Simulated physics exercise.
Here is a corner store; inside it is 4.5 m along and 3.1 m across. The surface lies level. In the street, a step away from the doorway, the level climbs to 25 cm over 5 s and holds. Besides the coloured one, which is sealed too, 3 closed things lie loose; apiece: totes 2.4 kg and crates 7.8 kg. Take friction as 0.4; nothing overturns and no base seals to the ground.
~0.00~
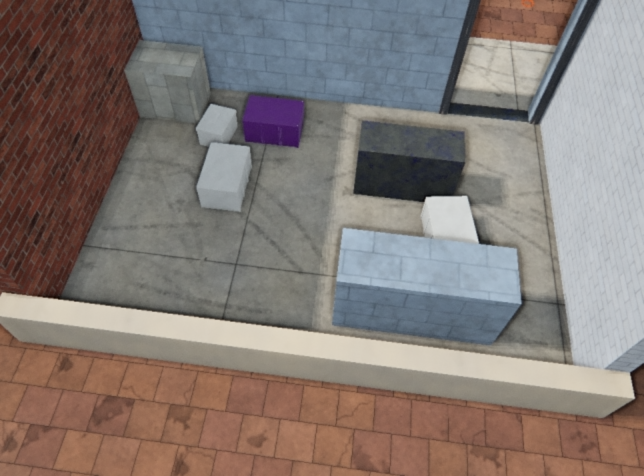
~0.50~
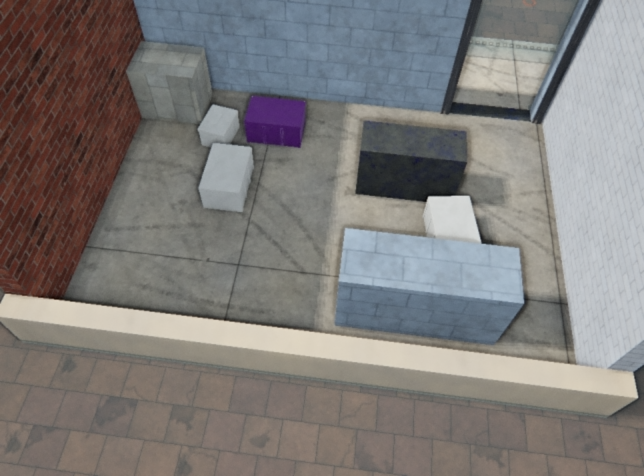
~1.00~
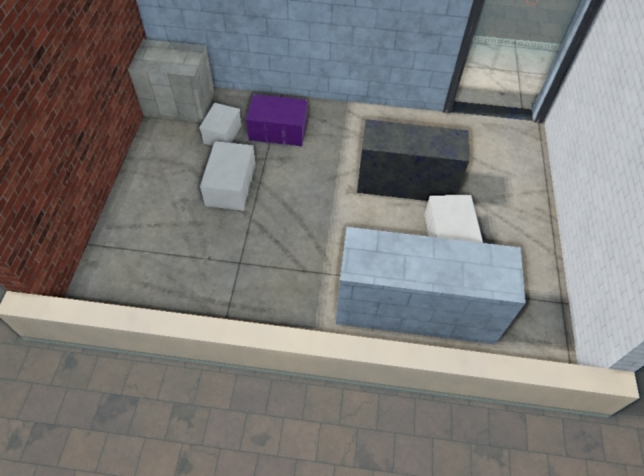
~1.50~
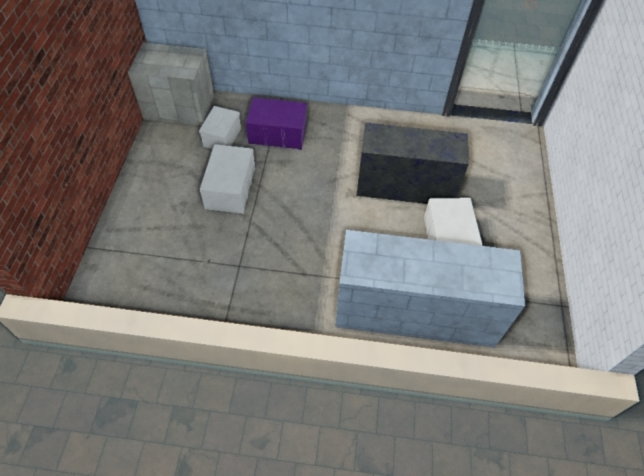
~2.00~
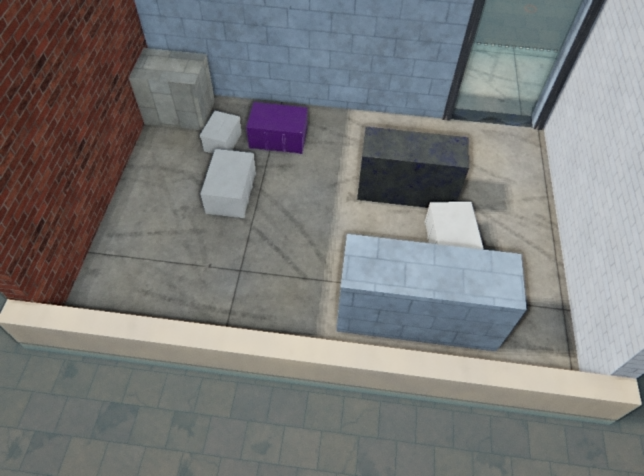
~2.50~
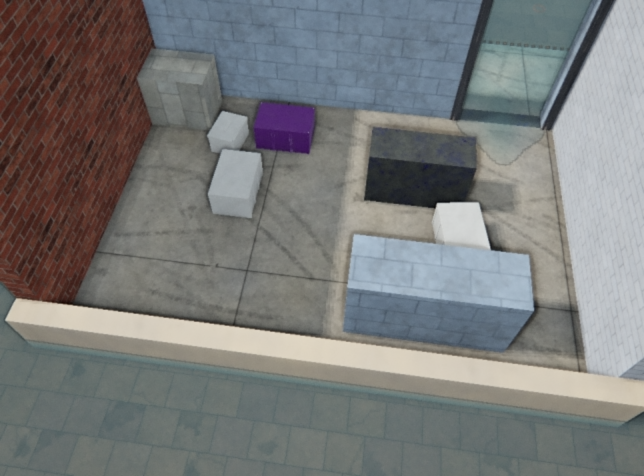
The clip opens on a high view into a walled room with a purple box, pale boxes and larger blocks on a grey floor. The reddish paving outside turns dull, then blue-grey under murky water, and finally a small patch of water spreads inside the doorway while the boxes stay still.
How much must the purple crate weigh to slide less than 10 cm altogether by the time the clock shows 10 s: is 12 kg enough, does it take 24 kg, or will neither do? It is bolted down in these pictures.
For it, only the higher weight holds it.
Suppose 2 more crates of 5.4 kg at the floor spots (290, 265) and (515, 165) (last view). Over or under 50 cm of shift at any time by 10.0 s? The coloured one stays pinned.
In turn: More, past it.
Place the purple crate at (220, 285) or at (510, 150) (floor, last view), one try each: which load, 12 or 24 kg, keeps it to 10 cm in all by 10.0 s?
In turn: Only the larger holds; neither is enough.
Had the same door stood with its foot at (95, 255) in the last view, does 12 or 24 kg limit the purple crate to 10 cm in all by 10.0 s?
Then only the larger load is enough.
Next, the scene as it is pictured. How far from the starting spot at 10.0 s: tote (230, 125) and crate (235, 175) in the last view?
In that order: 60 cm, 100 cm.
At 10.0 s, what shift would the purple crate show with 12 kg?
Roughly 40 cm.
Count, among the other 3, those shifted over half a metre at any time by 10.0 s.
I count 3.
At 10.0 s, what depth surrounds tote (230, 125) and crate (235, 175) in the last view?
Roughly 14 and 12 cm.
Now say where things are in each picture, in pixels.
The purple crate at (274, 111) rests on the ground; water covers 0.0 m2; 0 of 4 have shifted, in the first frame.
The purple crate at (275, 111), on the bottom; 0.0 m2 under water; 0 of 4 have shifted, in the second frame.
The purple crate at (277, 110), on the bottom; 0.0 m2 under water; 0 of 4 have shifted, in the third frame.
The purple crate at (277, 113) rests on the ground; 0.0 m2 under water; 0 of 4 have shifted, in the fourth frame.
The purple crate at (277, 117), on the bottom; water covers 0.0 m2; 0 of 4 have shifted, in the fifth frame.
The purple crate at (285, 118) rests on the ground; water covers 0.4 m2; 0 of 4 have shifted, in the sixth frame.
After 3.5 s the purple crate would be 0 cm from its start with 12 kg and 0 cm from its start with 24 kg; 0 cm of water round it then.
After 4.5 s the purple crate would be 0 cm from its start with 12 kg and 0 cm from its start with 24 kg; 0 cm of water round it then.
After 7.0 s the purple crate would be 0 cm from its start with 12 kg and 0 cm from its start with 24 kg; 3 cm of water round it then.
After 10.0 s the purple crate would be 38 cm from its start with 12 kg and 0 cm from its start with 24 kg; 5 cm of water round it then.
